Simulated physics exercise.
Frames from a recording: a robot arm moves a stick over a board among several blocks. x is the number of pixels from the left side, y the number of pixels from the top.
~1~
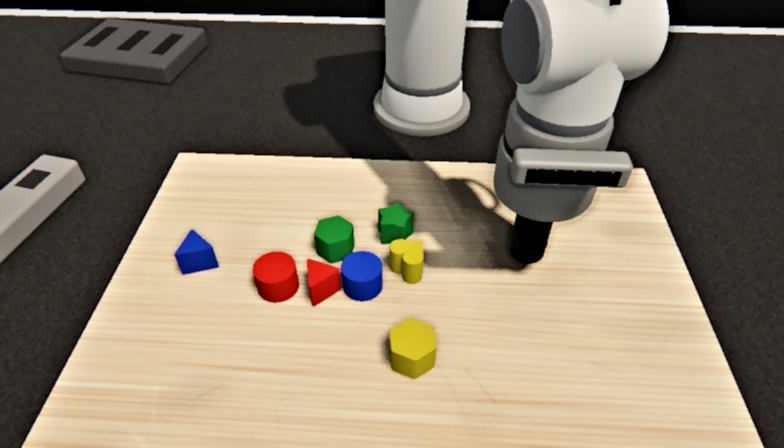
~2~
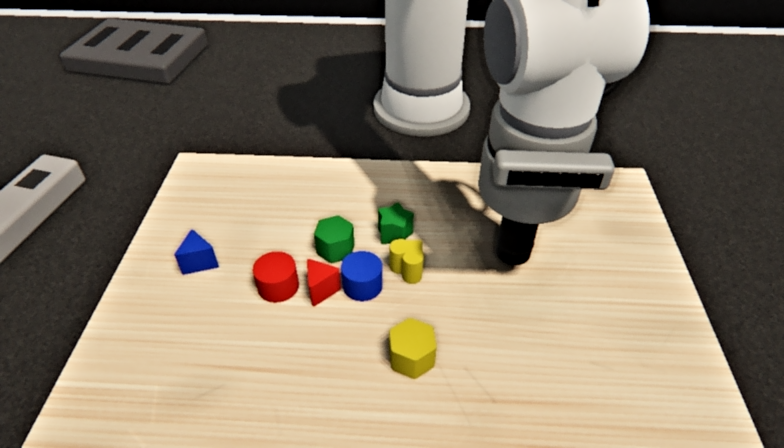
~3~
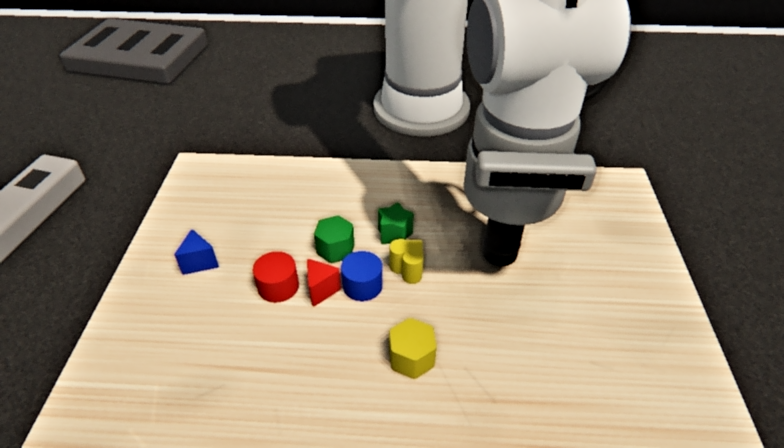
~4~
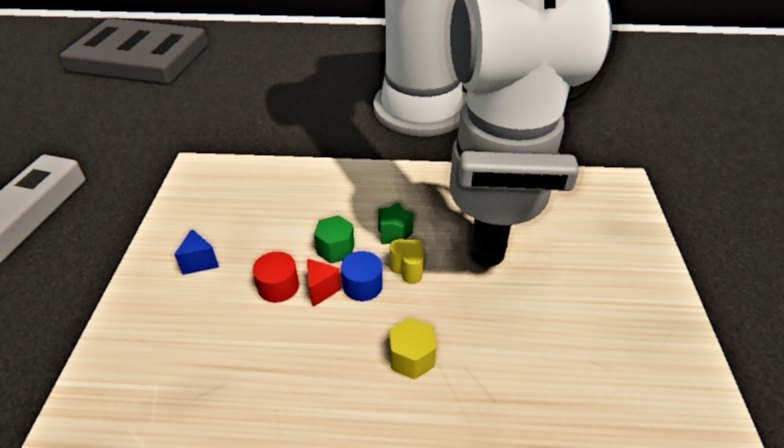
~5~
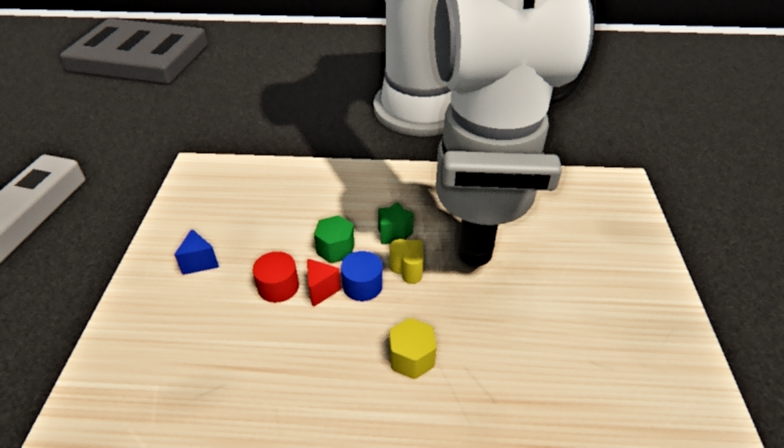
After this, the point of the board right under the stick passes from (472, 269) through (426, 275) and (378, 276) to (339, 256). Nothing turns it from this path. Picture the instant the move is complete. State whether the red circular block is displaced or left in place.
Same place.
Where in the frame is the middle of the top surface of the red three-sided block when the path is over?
The middle of its upper face should be somewhere near (297, 282).
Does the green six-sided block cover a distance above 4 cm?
That would be a yes.
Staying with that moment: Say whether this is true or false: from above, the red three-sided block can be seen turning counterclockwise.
The claim does not hold.
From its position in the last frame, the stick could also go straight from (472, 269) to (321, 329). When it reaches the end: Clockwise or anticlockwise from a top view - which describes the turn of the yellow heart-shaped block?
Its rotation is clockwise.
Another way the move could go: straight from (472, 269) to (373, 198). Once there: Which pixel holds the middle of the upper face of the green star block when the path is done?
If I read the scene right, the answer is (375, 208).
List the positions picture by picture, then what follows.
The first picture shows tip of the stick (526, 252), middles of tops, red circular block (274, 266), red three-sided block (319, 271), green six-sided block (334, 229), blue circular block (362, 265), yellow heart-shaped block (409, 249).
The second picture shows stick (513, 254), nothing pushed.
The third picture shows stick (500, 255), nothing pushed.
The fourth picture shows stick (487, 255), nothing pushed.
The fifth picture shows stick (475, 254), red circular block (274, 266), red three-sided block (319, 271), green six-sided block (334, 229), blue circular block (362, 265), yellow heart-shaped block (409, 249).
On the path given first. One third of the way, stick (426, 261); yellow heart-shaped block (395, 249), turned 15° clockwise.
Two thirds of the way, stick (377, 261); red three-sided block (302, 279), turned 55° clockwise; green six-sided block (324, 224); blue circular block (334, 270); yellow heart-shaped block (351, 242), turned 35° clockwise.
At the end, stick (337, 242); red circular block unmoved; red three-sided block (297, 282), turned 55° clockwise; green six-sided block (291, 206), turned 60° clockwise; blue circular block (329, 269); yellow heart-shaped block (309, 227), turned 15° clockwise.
